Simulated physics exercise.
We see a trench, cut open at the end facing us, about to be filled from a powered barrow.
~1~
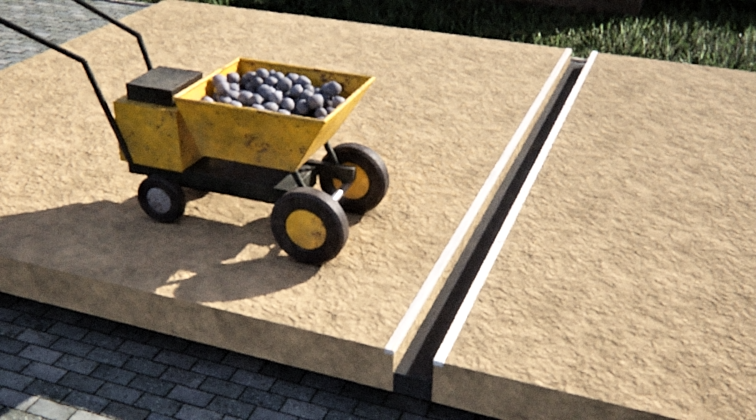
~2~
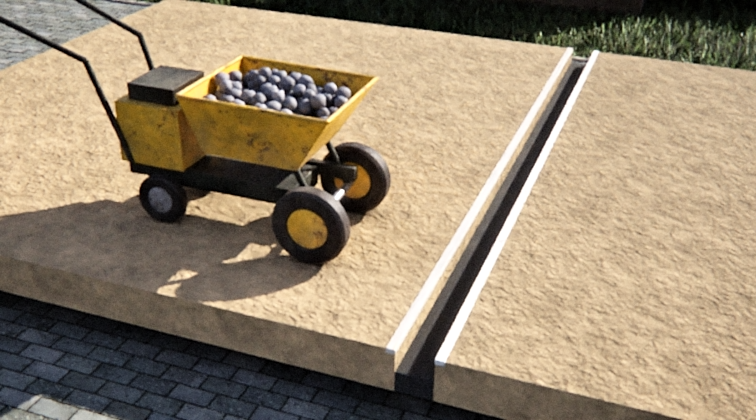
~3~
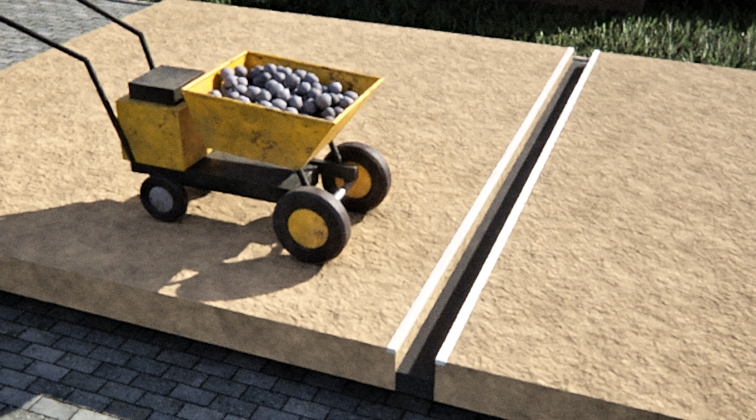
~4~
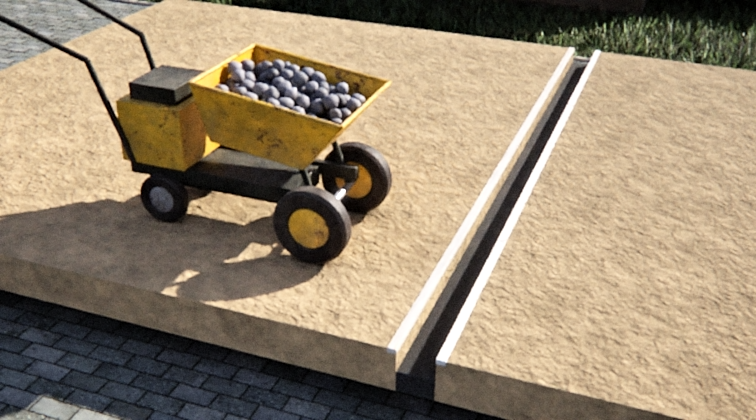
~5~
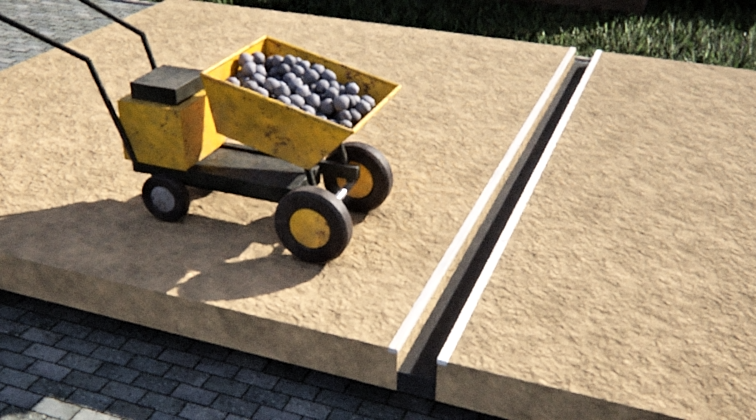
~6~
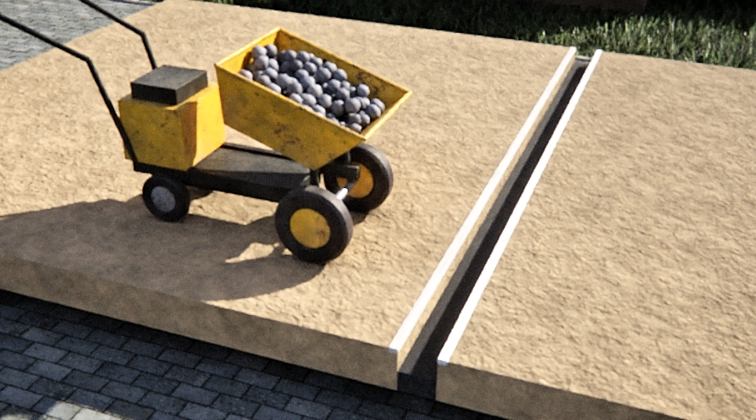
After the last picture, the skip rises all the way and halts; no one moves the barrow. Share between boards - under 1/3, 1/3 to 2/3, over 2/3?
1/3 to 2/3.
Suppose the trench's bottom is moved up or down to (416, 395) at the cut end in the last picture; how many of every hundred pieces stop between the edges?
Something close to 60 per cent.
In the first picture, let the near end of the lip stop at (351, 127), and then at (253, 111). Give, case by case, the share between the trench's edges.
First try: 30 per cent; second try: 20 per cent.
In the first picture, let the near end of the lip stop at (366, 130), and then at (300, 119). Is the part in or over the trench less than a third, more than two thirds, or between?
Try 1, below one third; try 2, one to two thirds.
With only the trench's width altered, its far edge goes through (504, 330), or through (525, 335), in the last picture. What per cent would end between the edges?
In order: Some 90 per cent, then some 100 per cent.
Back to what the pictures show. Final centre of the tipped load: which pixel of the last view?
Once it all stops, the middle lies near (481, 254).
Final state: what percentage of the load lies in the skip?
About 0 in a hundred.
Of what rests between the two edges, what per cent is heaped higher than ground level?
About 40 %.
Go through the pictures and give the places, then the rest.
The first picture shows lip of the skip (323, 123), level; top of the load (264, 91), round cobbles; first edge of the trench (412, 312); far edge (458, 322), the trench under half as wide as the skip, and about half as deep as wide.
The second picture shows lip of the skip (327, 123), level; top of the load (267, 90).
The third picture shows lip of the skip (332, 124), tipped barely; top of the load (272, 87).
The fourth picture shows lip of the skip (341, 128), tipped a little; top of the load (268, 87).
The fifth picture shows lip of the skip (352, 133), tipped a little; top of the load (278, 82).
The sixth picture shows lip of the skip (364, 140), tipped clearly; top of the load (276, 79); first edge of the trench (416, 311); far edge (462, 321).
Just after the last frame, skip tipped steeply; every one in the skip.
A moment on, skip tipped right over; the larger part in the skip; about a tenth in or heaped over the trench; just a few beyond it; about a tenth falling.
Further on, skip tipped right over; roughly a quarter in the skip; just a few short of the trench; roughly a third in or heaped over the trench; roughly a third beyond it; just a few falling.
When it is over, skip tipped right over; about a tenth short of the trench; roughly half in or heaped over the trench; roughly a third beyond it.
